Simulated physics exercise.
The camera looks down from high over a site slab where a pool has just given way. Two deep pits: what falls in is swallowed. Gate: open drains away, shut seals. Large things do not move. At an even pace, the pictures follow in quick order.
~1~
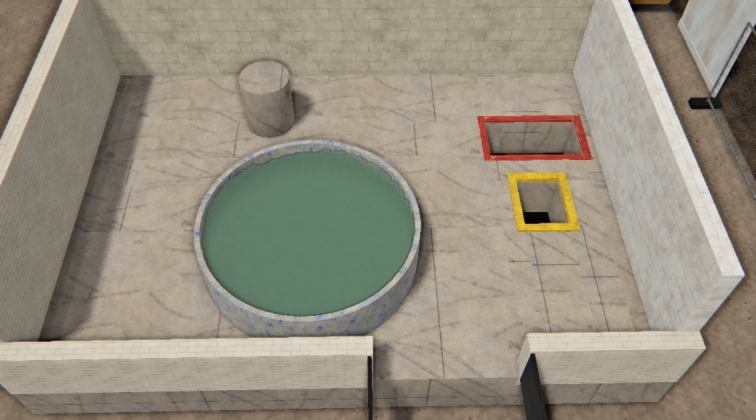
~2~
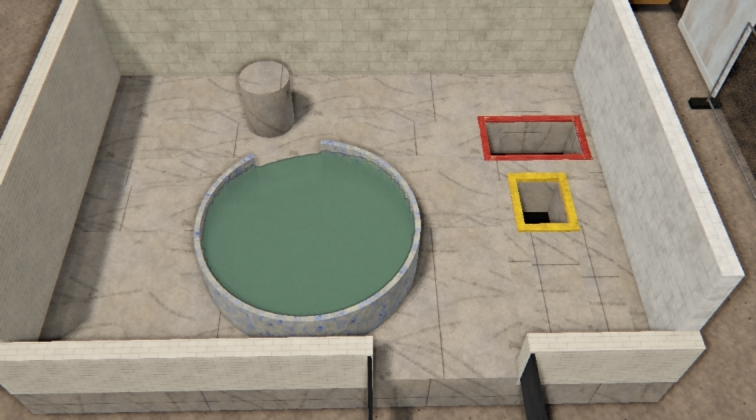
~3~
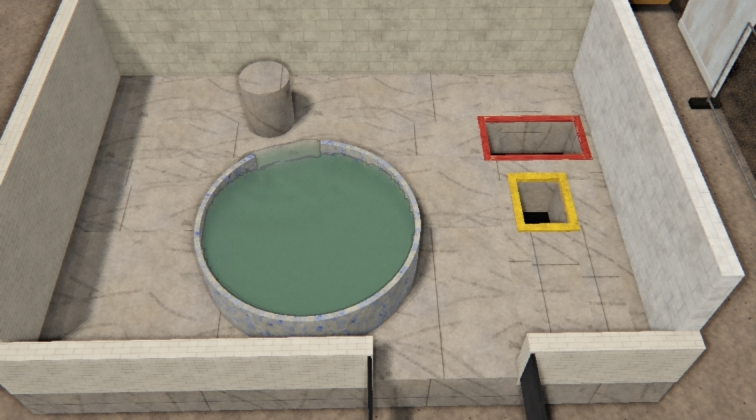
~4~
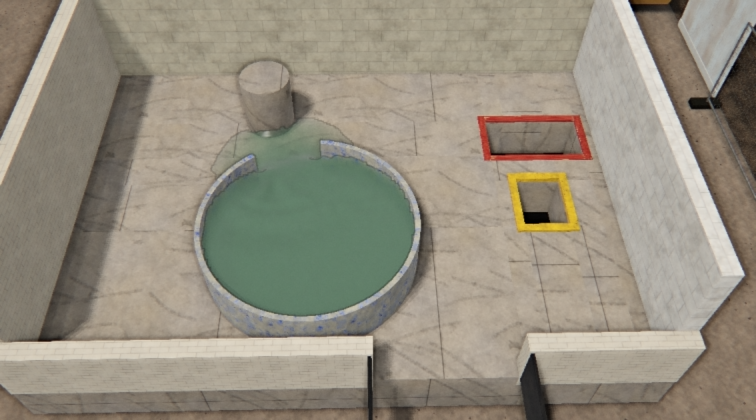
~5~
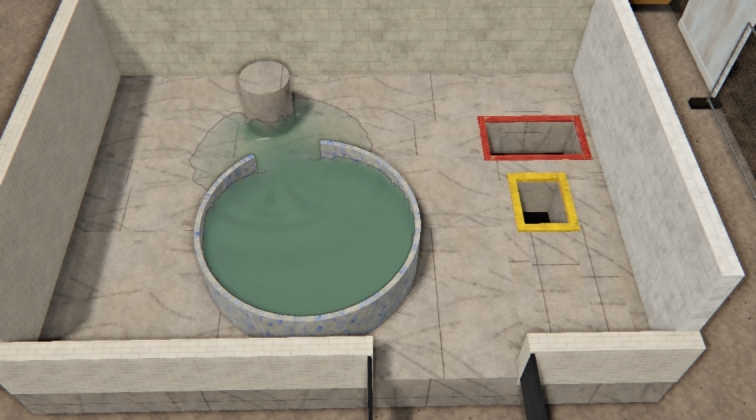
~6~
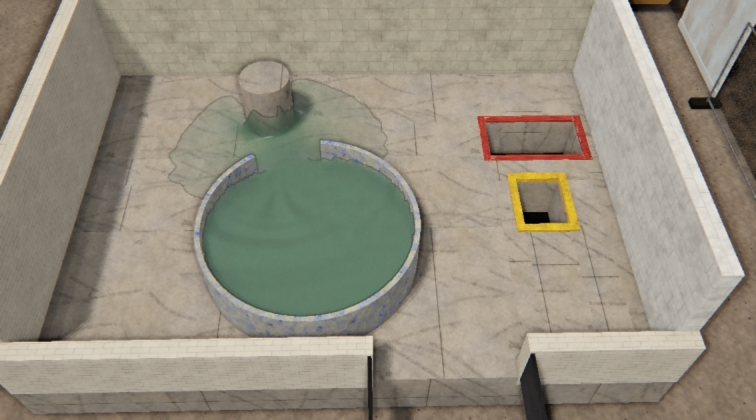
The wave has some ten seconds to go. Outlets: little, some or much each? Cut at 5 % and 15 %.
The gate: Little. The yellow pit: Little. The red pit: Much.
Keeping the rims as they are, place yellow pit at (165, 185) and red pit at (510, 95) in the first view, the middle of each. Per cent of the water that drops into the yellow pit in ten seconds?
The yellow pit takes 6 per cent.
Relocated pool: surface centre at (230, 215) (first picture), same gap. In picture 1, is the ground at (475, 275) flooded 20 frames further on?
Untouched.
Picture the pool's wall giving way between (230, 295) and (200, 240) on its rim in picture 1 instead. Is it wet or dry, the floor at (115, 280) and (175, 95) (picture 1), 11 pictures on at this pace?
Respectively: Swamped and spared.
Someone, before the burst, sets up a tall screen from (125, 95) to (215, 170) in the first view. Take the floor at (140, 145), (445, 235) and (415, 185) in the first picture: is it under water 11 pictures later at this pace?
In turn: Dry, free of water, free of water.
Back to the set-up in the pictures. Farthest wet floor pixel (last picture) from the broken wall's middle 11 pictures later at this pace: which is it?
The farthest wet spot is near (518, 76).
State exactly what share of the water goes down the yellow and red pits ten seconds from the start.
In the order asked, roughly 0 and 20 percent.
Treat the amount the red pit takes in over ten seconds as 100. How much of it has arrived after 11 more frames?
Something like 0 in a hundred.
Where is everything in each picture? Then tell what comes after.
Still water in the round tank at (309, 225), in the first picture.
Water pours out on the round tank's far side and has run to a hidden place, in the second picture.
Water pours out on the round tank's far side and has run to a hidden place, in the third picture.
Water pours out on the round tank's far side and has run to (315, 122), in the fourth picture.
Water pours out on the round tank's far side and has run to (303, 101), in the fifth picture.
Water pours out on the round tank's far side and has run to (310, 84), in the sixth picture.
A moment on, water covers 25 % of the floor; the gate 0 %, the yellow pit 0 %, the red pit 0 %.
Next, water covers 35 % of the floor; the gate 0 %, the yellow pit 0 %, the red pit 0 %.
Then, water covers 50 % of the floor; the gate 0 %, the yellow pit 0 %, the red pit 1 %.
Later, water covers 65 % of the floor; the gate 0 %, the yellow pit 0 %, the red pit 8 %.
In the end, water covers 80 % of the floor; the gate 1 %, the yellow pit 0 %, the red pit 19 %.
